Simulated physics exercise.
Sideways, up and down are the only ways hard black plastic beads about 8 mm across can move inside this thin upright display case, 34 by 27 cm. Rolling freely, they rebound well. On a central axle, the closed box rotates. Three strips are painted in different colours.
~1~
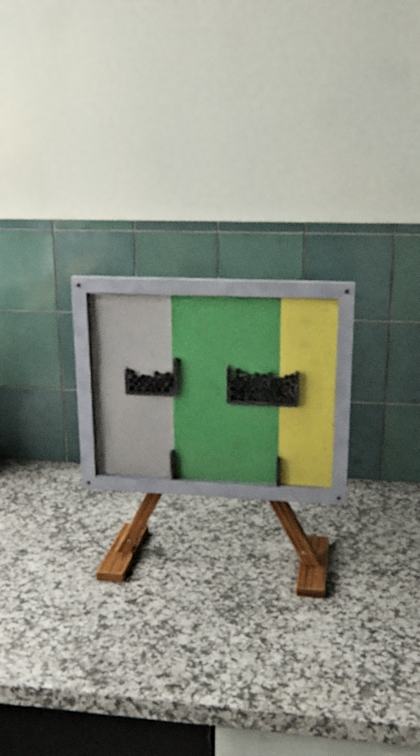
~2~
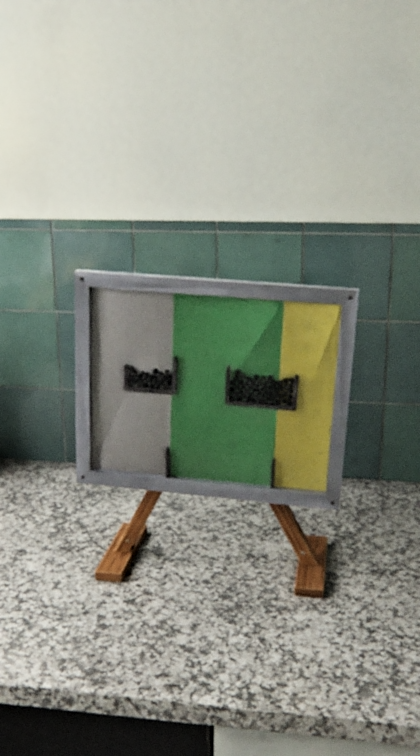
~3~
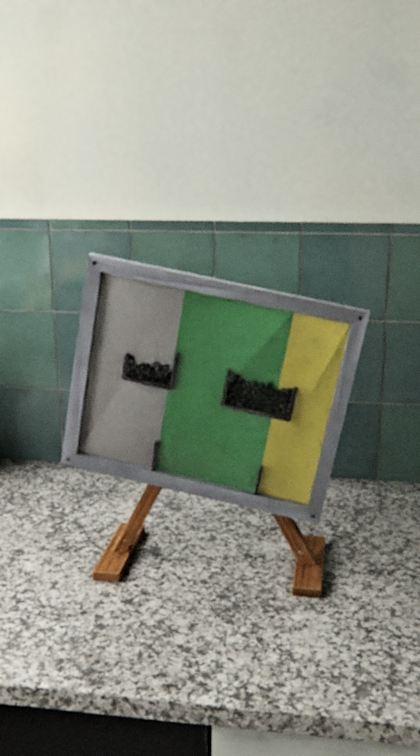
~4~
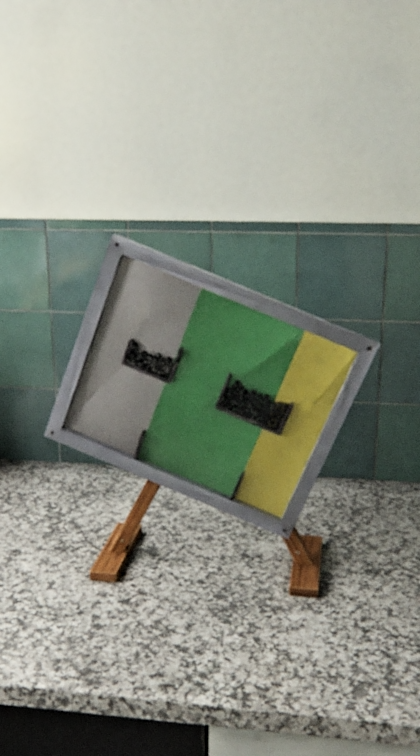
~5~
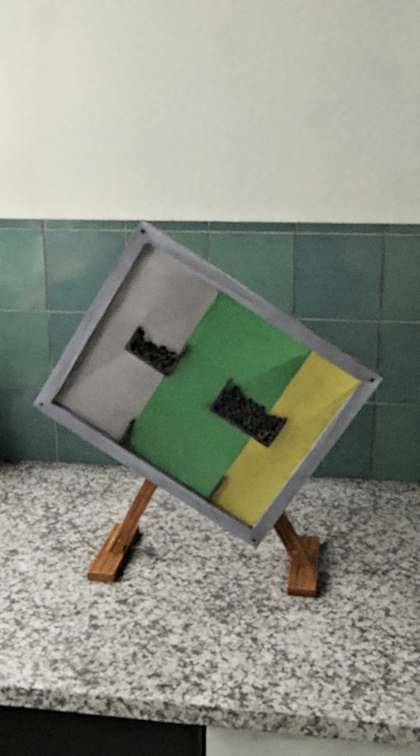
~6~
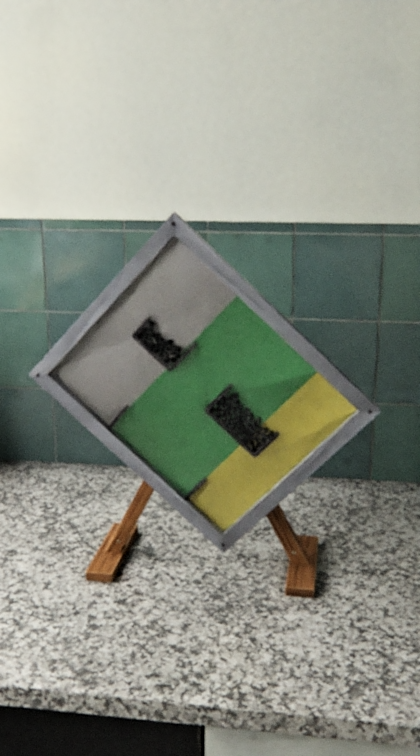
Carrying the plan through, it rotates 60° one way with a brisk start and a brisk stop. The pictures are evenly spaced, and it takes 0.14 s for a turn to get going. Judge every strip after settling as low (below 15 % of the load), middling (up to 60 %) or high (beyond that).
Judged at rest: Green middling; yellow middling; grey middling.
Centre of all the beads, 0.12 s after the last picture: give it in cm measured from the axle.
The middle sits around 2 cm right and 2 cm below.
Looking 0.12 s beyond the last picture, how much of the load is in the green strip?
50 per cent.
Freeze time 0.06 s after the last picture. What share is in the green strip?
Roughly 50 %.
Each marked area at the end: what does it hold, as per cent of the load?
Final shares - green strip: 30 %, yellow strip: 40 %, grey strip: 30 %.
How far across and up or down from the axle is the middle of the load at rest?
Offset approx. 1 cm right, 6 cm below.
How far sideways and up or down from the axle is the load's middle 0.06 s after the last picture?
Right by about 2 cm and below by about 1 cm.
Then, 0.06 s after the last picture, it stands 52° clockwise; the beads' middle is 2 cm right of and 1 cm below the centre; green 50 %, yellow 15 %, grey 30 %.
Then, 0.12 s after the last picture, it stands 58° clockwise; the beads' middle is 2 cm right of and 2 cm below the centre; green 50 %, yellow 15 %, grey 30 %.
Then, 0.18 s after the last picture, it stands 60° clockwise; the beads' middle is 2 cm right of and 2 cm below the centre; green 50 %, yellow 20 %, grey 30 %.
At rest 1.8 s after the last picture, it stands 60° clockwise; green 30 %, yellow 40 %, grey 30 %.
